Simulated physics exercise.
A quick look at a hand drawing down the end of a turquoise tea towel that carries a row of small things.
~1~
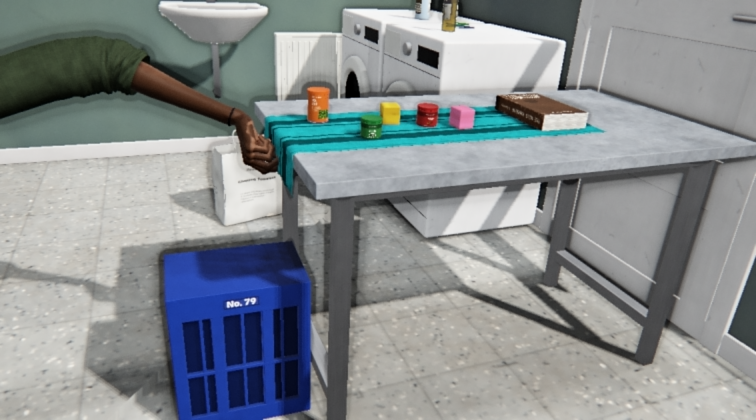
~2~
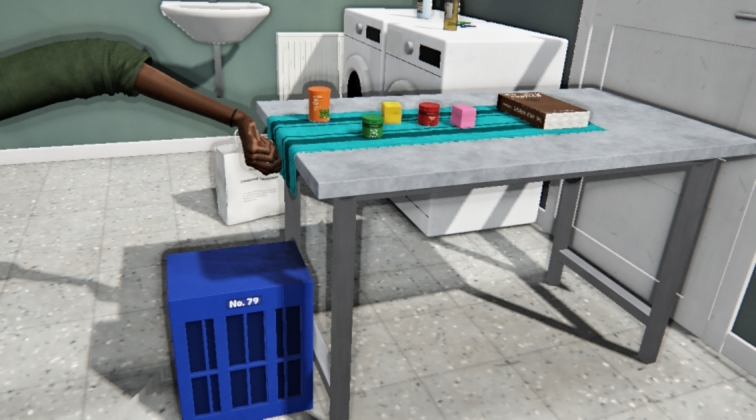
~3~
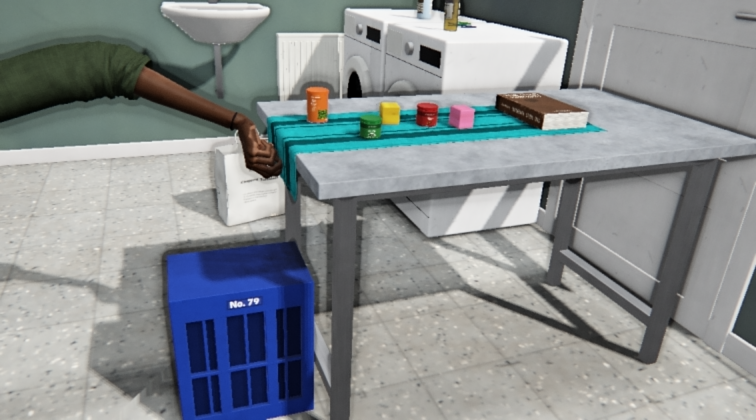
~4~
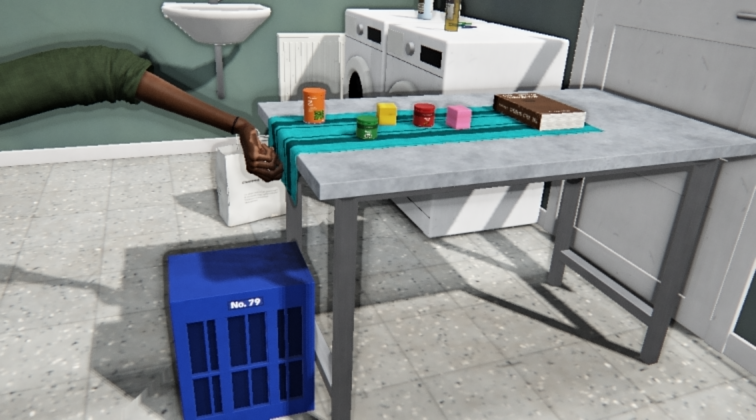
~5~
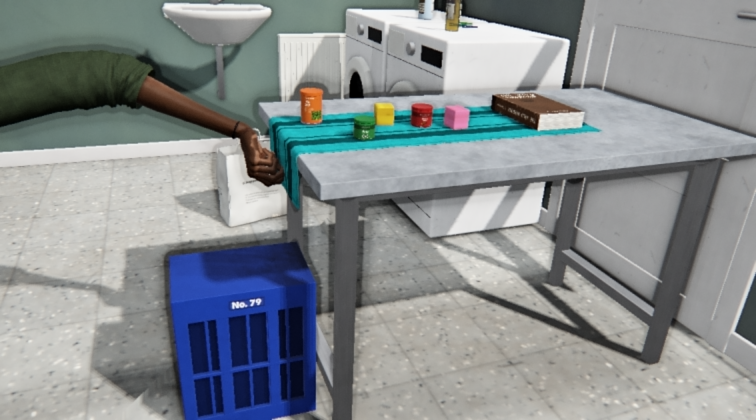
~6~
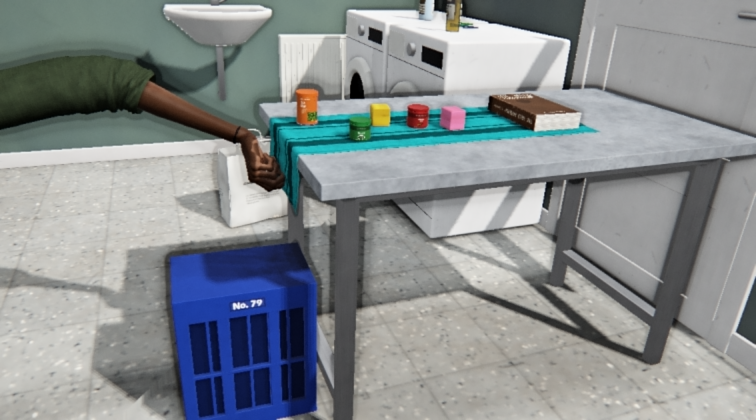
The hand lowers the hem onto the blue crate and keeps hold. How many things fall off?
Over the edge go two.
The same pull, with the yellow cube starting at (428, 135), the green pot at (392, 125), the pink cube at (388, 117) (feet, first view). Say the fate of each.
The yellow cube survives; the green pot stays on; the pink cube stays on.
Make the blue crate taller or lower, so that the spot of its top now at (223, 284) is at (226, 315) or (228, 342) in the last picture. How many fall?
The count: 3 and 4.
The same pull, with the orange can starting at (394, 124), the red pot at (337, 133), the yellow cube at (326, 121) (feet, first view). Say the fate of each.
The orange can holds on; the red pot drops off; the yellow cube tumbles off.
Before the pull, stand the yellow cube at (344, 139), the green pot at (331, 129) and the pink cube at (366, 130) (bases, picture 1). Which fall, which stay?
The yellow cube is carried off; the green pot comes down; the pink cube goes over.
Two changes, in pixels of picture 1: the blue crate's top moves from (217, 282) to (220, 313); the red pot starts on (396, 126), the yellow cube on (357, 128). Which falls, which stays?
The red pot tumbles off; the yellow cube drops off.
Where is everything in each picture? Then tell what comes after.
In the first picture, hem (293, 197); orange can (318, 89); green pot (372, 117); yellow cube (390, 105); red pot (428, 105); pink cube (463, 108); top of the crate (217, 282).
In the second picture, hem (296, 198); orange can (319, 89).
In the third picture, hem (296, 201); green pot (371, 117).
In the fourth picture, hem (296, 206); yellow cube (387, 105); top of the crate (221, 283).
In the fifth picture, hem (299, 210); red pot (422, 106).
In the sixth picture, hem (297, 215); orange can (307, 91); green pot (360, 119); yellow cube (380, 106); red pot (419, 107); pink cube (454, 109).
Early on, hem near (283, 222); all still up.
Midway, hem near (283, 252); orange can gone.
Near the end, hem on the crate; orange can and green pot gone.
Finally, hem on the crate; orange can and green pot gone. The table loses two.
